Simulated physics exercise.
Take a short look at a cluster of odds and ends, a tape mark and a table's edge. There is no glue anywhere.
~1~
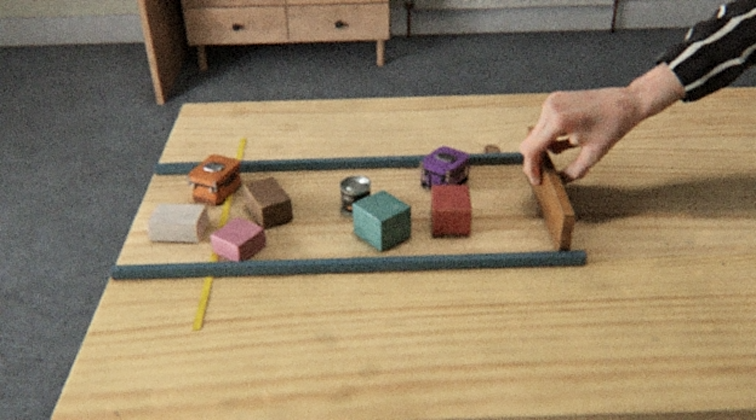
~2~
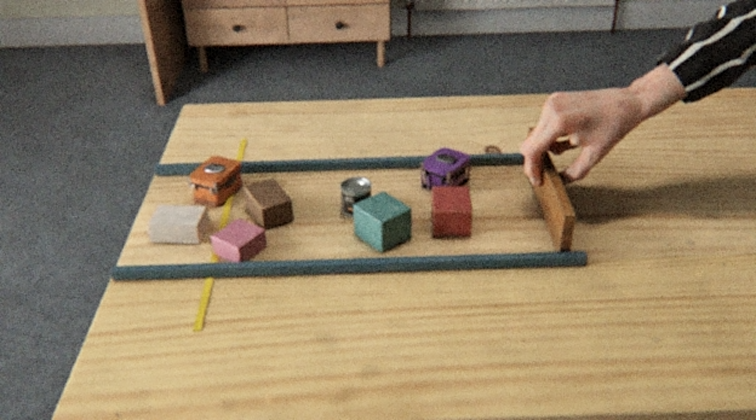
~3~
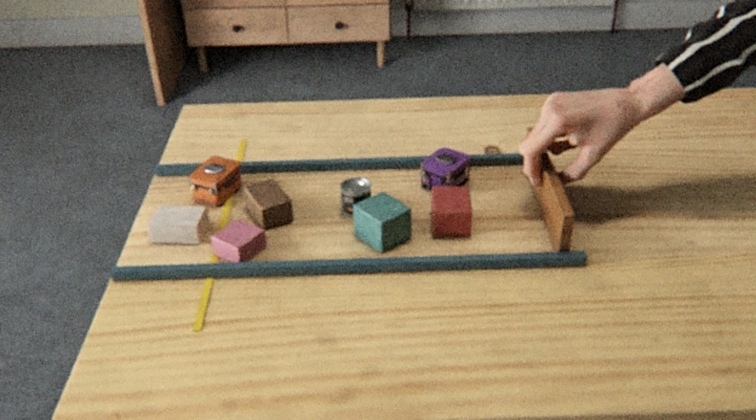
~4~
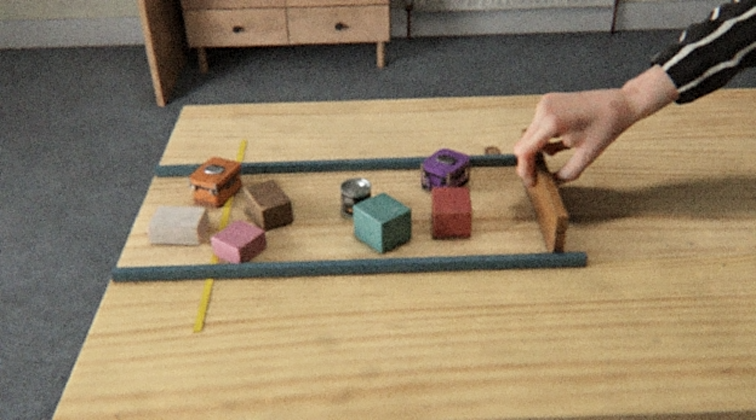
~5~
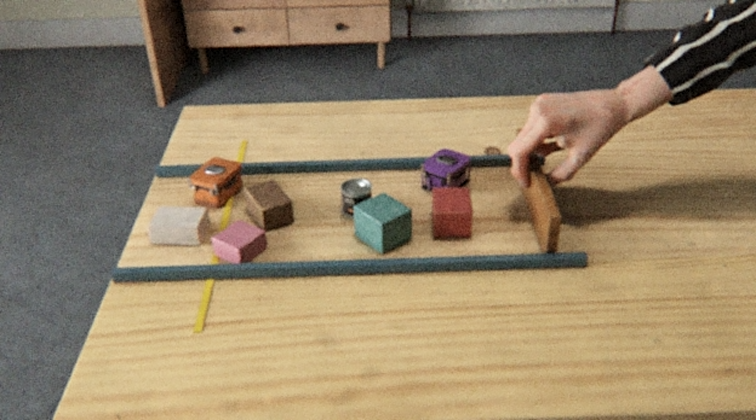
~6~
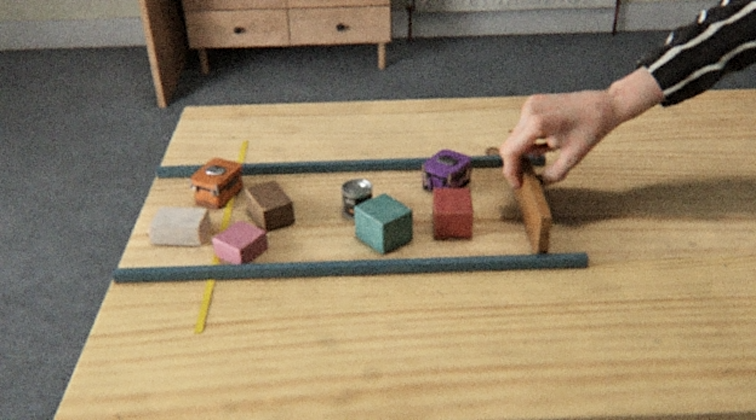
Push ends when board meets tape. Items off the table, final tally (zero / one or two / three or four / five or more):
Off the edge: Just one to two.
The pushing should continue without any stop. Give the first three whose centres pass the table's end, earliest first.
Order, earliest first: The white block; the pink block; the orange case.
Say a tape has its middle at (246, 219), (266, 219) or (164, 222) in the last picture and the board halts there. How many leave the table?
Those tries give 0, 0 and 5.
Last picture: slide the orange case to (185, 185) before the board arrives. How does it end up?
Orange case: Safe.
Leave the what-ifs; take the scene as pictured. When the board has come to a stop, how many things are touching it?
Contact count: 3.
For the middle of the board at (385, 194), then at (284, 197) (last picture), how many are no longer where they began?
By the first moment it's 4, by the second it's 8.
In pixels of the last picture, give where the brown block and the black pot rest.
I'd put one close to (174, 207) and the other close to (212, 201).
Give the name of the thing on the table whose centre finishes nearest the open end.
It's the pink block that is foremost.
Soon after, none off yet; white block at rest near (180, 226); orange case at rest near (218, 183); pink block at rest near (241, 244).
Then, none off yet; white block at rest near (179, 226); orange case at rest near (215, 182); pink block moved about its own width near (207, 248).
At rest, the number that fall off is one or two; fallen, white block.
